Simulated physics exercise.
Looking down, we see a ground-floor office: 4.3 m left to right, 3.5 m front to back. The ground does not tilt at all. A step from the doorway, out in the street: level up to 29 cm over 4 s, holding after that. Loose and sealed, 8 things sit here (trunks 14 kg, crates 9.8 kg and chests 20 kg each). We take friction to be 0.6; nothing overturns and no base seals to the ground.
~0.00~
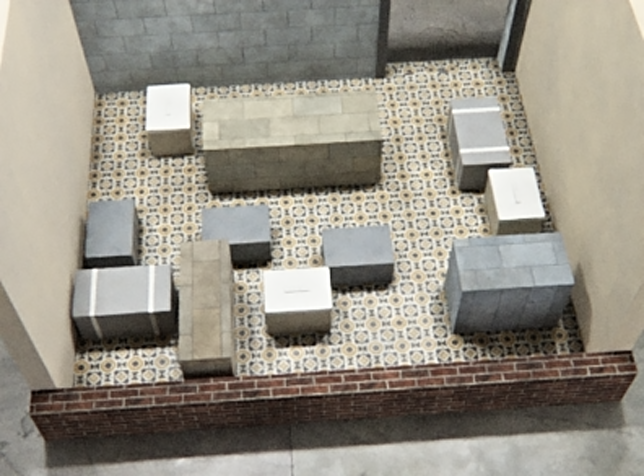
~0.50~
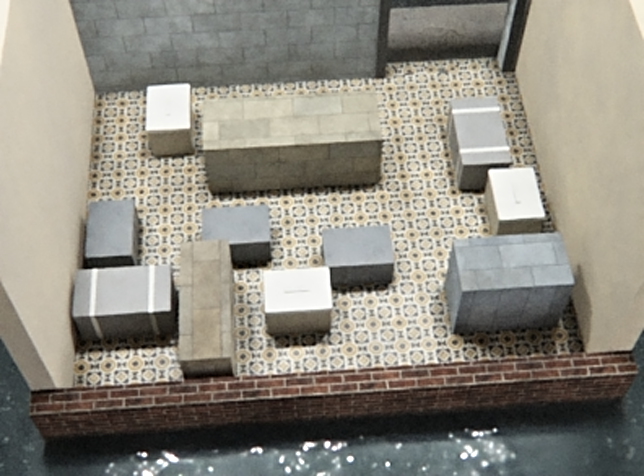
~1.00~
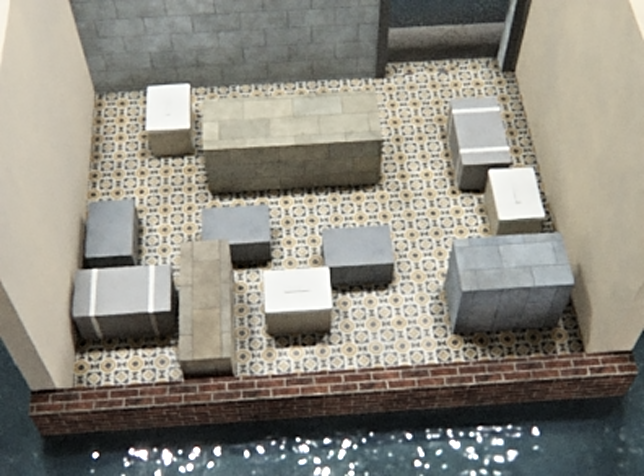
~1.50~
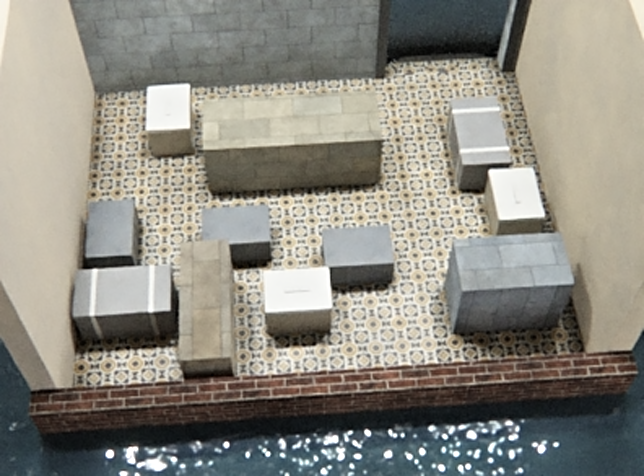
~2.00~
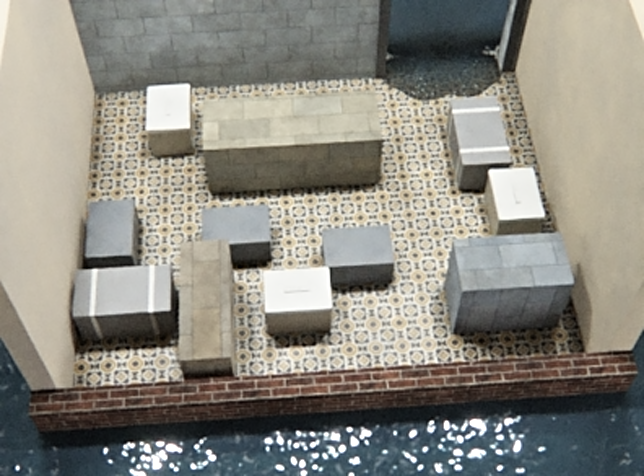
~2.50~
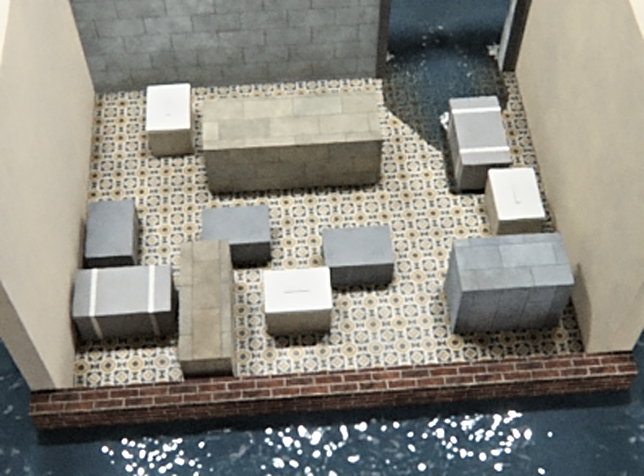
At first, grey, white and stone-coloured boxes and blocks stand on the patterned tile floor of a walled room, with dry grey ground outside. Dark, glinting water then covers the ground beyond the low brick edge and appears behind the doorway at upper right. Finally it spreads through the doorway onto the tiles, reaching a grey box, while nothing inside shifts.
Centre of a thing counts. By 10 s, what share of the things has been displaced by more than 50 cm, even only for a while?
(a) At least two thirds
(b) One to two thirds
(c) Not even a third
Option b: One to two thirds.
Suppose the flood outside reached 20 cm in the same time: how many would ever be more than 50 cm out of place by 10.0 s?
Result: 4.
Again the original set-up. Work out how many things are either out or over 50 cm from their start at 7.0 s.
By then 3.
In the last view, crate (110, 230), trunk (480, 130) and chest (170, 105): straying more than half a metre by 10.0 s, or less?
Taking them in that order, the first is within the limit, the second beyond the limit and the third within the limit.
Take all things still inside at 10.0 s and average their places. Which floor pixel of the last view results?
The centre sits near (184, 243).
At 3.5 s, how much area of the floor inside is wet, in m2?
Close to 3.5 m2, I'd say.
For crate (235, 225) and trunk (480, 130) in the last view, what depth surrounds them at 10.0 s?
Depth approx. 11 cm / 13 cm.
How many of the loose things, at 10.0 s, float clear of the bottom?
I get 7.
After 3.5 s 0 of 8 are over 50 cm from their spots; 0 afloat.
After 4.5 s 0 of 8 are over 50 cm from their spots; 1 afloat.
After 7.0 s 3 of 8 are over 50 cm from their spots; 2 afloat.
After 10.0 s 4 of 8 are over 50 cm from their spots, and 5 have been at some point; 7 afloat.
